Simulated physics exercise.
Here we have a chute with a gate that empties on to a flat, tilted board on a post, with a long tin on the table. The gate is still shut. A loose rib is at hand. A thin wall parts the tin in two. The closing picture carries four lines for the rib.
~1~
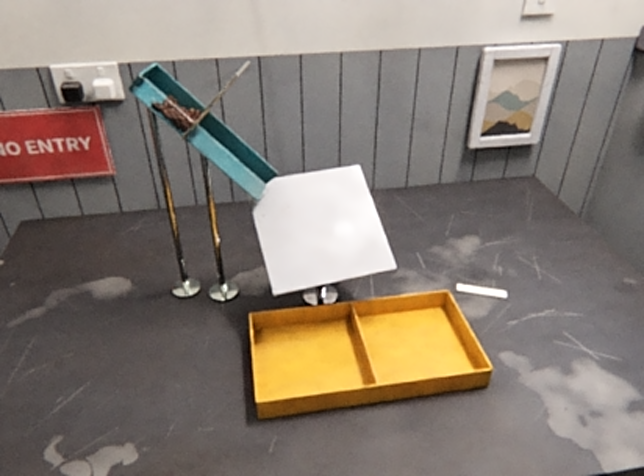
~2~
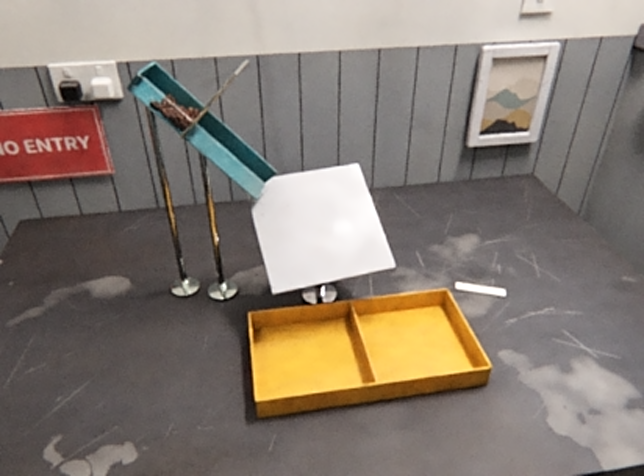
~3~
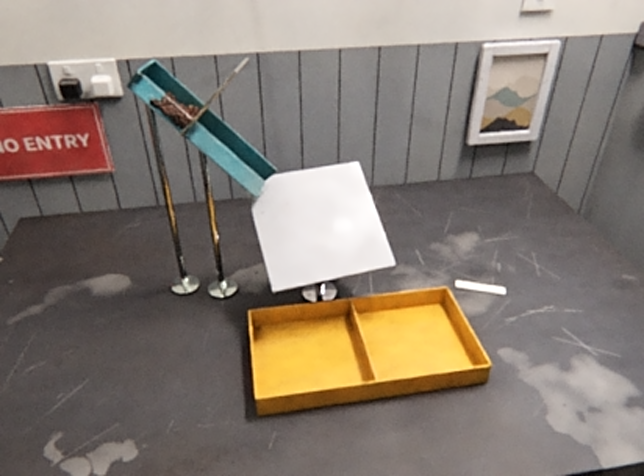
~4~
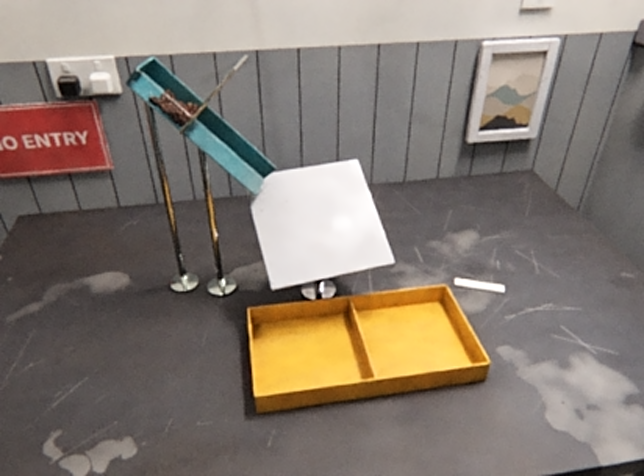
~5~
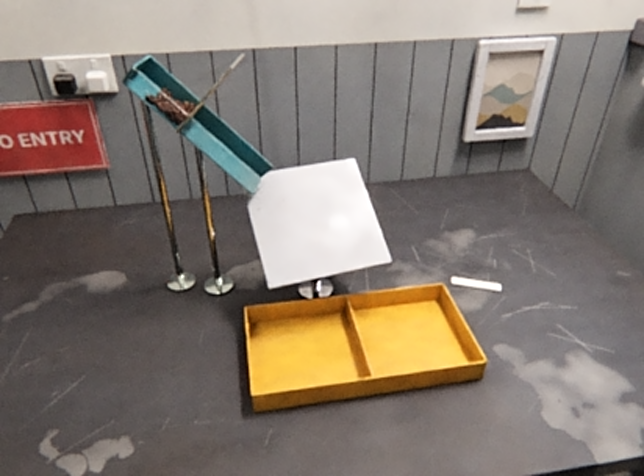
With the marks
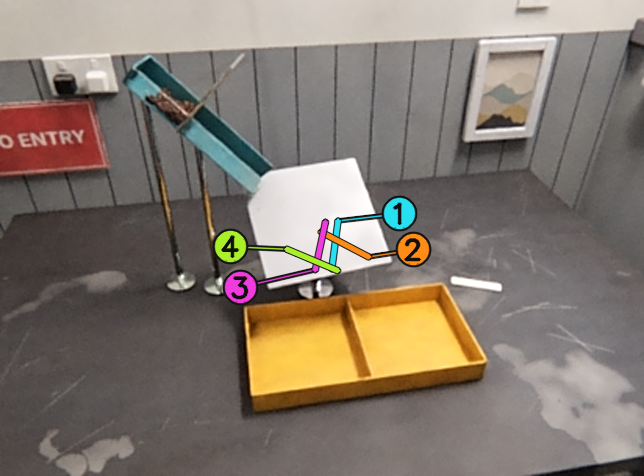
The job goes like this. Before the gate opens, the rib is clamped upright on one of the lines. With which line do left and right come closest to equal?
2 works best here.
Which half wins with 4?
More lands on the right.
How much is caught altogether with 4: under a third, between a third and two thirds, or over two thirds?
Line 4 gives over two thirds.
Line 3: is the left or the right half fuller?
More lands on the left.
On the marked copy, line 1 from (338, 220) to (331, 268); line 2 from (321, 232) to (368, 256); line 3 from (325, 222) to (315, 269); line 4 from (286, 249) to (337, 270).
Choosing 1, of what is caught, nearly all in the left half, a stray few in the right.
Choosing 2, of what is caught, about a third in the left half, about two thirds in the right.
Choosing 3, of what is caught, nearly all in the left half, a small part in the right.
Choosing 4, of what is caught, a stray few in the left half, nearly all in the right.
